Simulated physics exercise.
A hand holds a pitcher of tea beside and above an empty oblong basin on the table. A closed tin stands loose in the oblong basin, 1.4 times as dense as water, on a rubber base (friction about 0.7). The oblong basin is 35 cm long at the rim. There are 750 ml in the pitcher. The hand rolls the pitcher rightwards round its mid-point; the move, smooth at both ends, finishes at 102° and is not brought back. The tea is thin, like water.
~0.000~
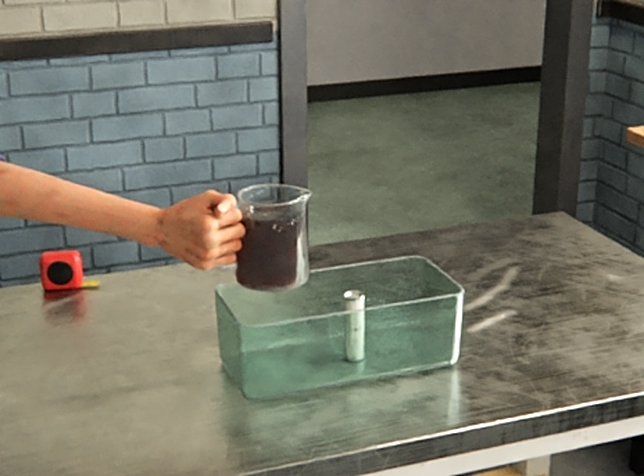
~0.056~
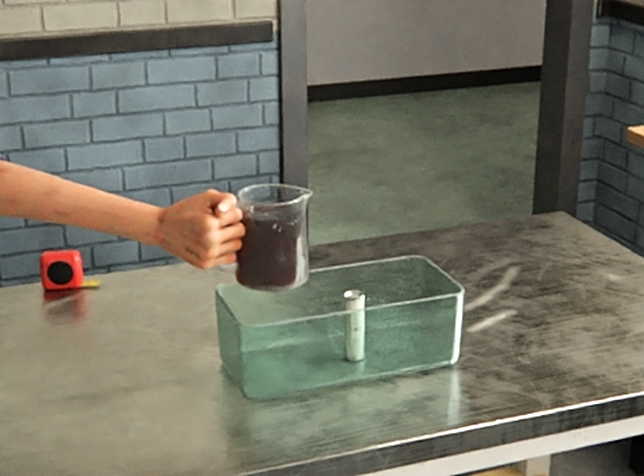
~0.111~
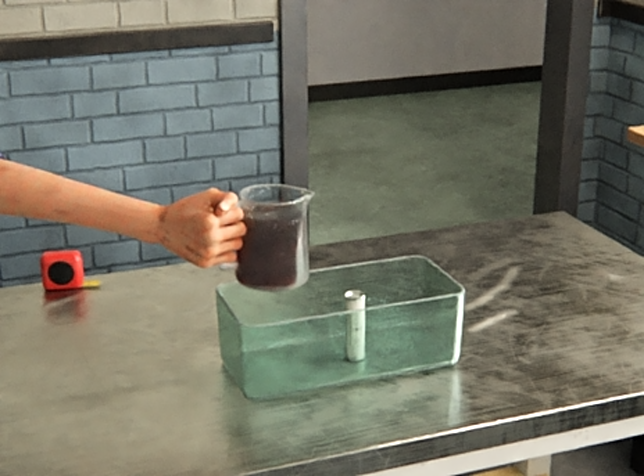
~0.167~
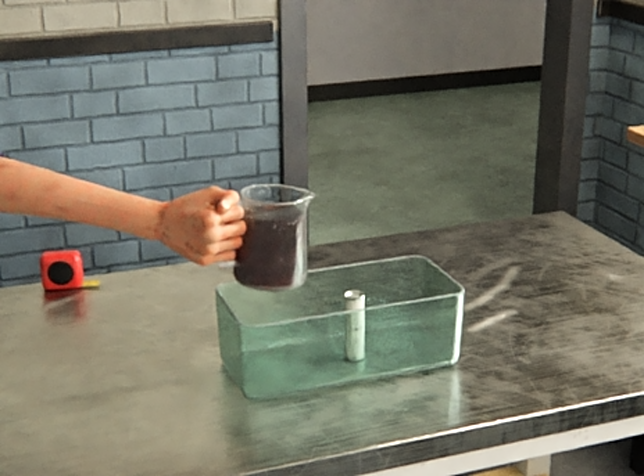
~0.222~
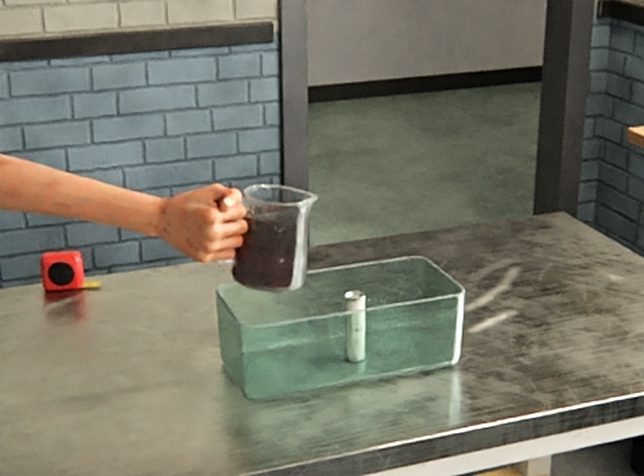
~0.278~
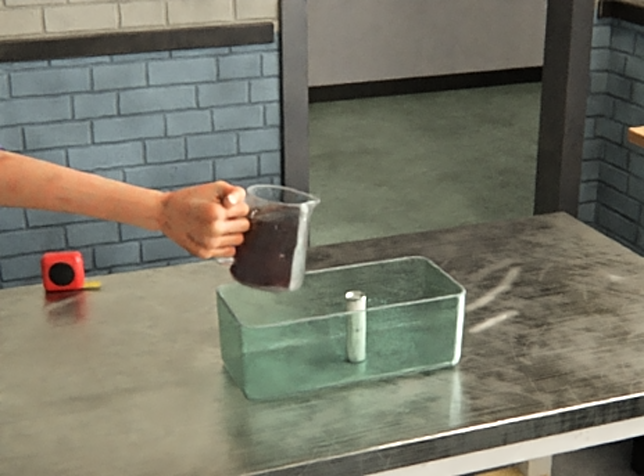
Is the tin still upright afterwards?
It goes over.
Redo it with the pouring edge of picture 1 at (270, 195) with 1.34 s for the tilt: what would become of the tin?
Then it remains upright.
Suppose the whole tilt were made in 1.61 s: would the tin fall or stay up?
Then it falls.
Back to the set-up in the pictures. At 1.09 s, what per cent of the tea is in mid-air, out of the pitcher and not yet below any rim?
About 14 per cent.
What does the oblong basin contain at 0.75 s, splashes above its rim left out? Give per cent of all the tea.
Some 1 per cent.
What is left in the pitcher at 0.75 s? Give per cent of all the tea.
Near 92 in a hundred.
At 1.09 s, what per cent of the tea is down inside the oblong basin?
Near 38 in a hundred.
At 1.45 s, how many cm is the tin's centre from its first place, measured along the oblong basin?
About 2 cm.
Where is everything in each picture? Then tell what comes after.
In the first picture, tilt 0°; pouring edge (311, 191); surface from (239, 215) to (299, 208); the oblong basin's rim runs from (227, 307) to (444, 274); the tin's top is at (354, 298).
In the second picture, tilt 0°; pouring edge (312, 191); surface from (240, 215) to (300, 208).
In the third picture, tilt 2°; pouring edge (313, 192); surface from (241, 216) to (301, 208).
In the fourth picture, tilt 4°; pouring edge (314, 193); surface from (240, 216) to (302, 208).
In the fifth picture, tilt 7°; pouring edge (317, 196); surface from (242, 217) to (303, 209).
In the sixth picture, tilt 10°; pouring edge (319, 199); surface from (244, 217) to (306, 209).
After 0.75 s the tilt is 60° and 92 per cent is still to pour; the tin stands where it began.
After 1.09 s the tilt is 93° and 47 per cent is still to pour; the tin stands where it began.
After 1.45 s the tilt is 102° and 10 per cent is still to pour; the tin leans 26°.
After 1.84 s the tilt is 102° and 1 per cent is still to pour; the tin lies on its side.
In the end the tin lies on its side.
